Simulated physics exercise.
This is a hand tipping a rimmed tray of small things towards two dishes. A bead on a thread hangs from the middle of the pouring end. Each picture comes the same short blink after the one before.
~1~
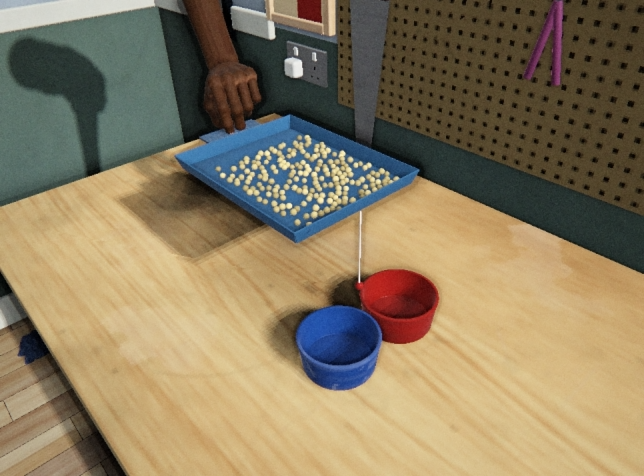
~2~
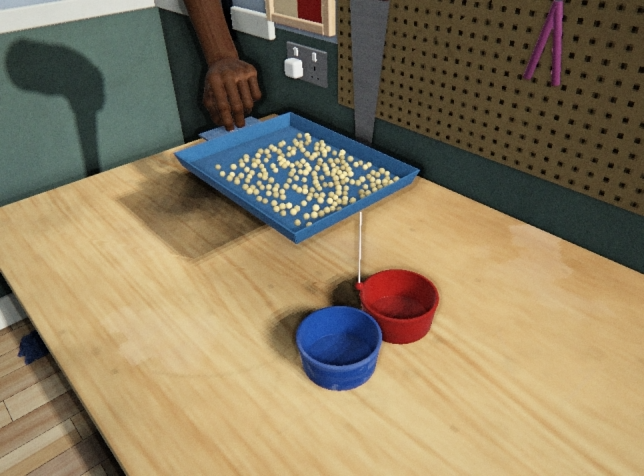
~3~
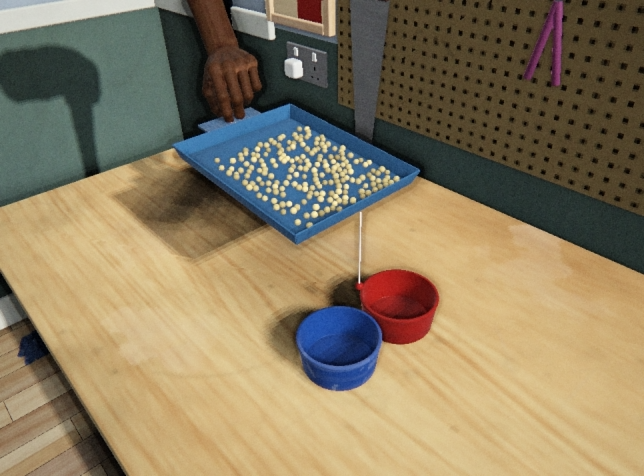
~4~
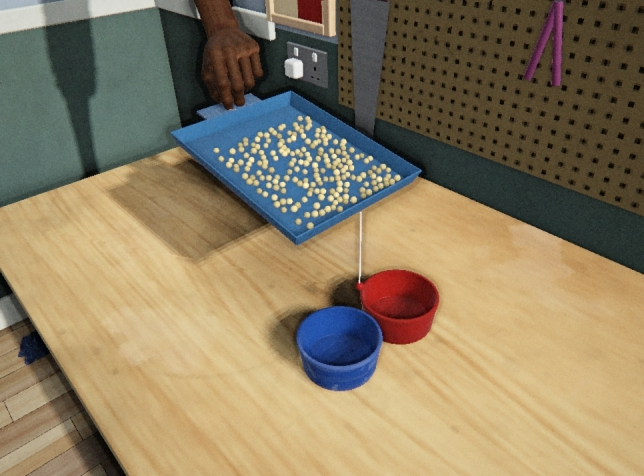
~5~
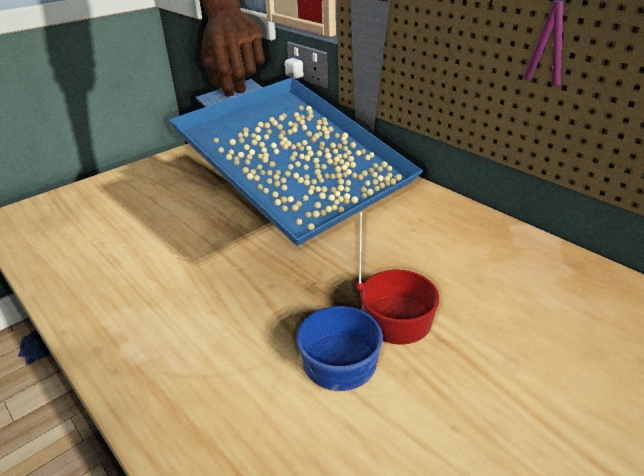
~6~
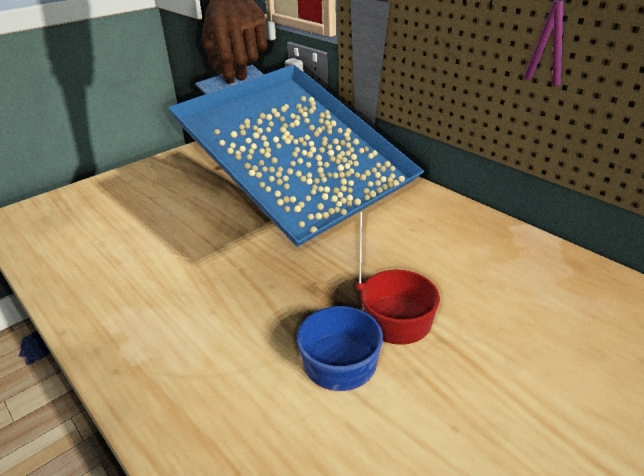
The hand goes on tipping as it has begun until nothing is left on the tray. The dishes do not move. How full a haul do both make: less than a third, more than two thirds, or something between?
The two hold more than two thirds of the load.
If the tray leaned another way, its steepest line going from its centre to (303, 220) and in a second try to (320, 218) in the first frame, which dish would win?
At the first place the left dish, at the second left.
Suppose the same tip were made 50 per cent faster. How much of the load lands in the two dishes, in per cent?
Roughly 80 in a hundred.
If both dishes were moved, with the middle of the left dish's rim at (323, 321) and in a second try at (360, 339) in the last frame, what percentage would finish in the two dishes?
The first gives 40 %, the second 80 %.
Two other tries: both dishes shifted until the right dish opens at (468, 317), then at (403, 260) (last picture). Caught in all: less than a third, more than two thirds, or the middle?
First under a third, then under a third.
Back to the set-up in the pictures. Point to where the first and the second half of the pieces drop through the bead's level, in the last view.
Early half (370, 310), late half (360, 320).
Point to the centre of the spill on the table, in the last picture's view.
At about (429, 373).
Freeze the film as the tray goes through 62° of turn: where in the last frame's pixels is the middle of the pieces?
Roughly at (354, 205).
Just after the last frame, tray tipped steeply; almost all on the tray; just a few outside both; about a tenth in the air.
A moment on, tray tipped right over; roughly a quarter on the tray; roughly a quarter in the left dish; about a tenth in the right dish; just a few outside both; roughly a third in the air.
Further on, tray tipped past a quarter turn; roughly half in the left dish; roughly a third in the right dish; about a tenth outside both.
When it is over, tray tipped past a quarter turn; roughly half in the left dish; roughly a third in the right dish; about a tenth outside both.
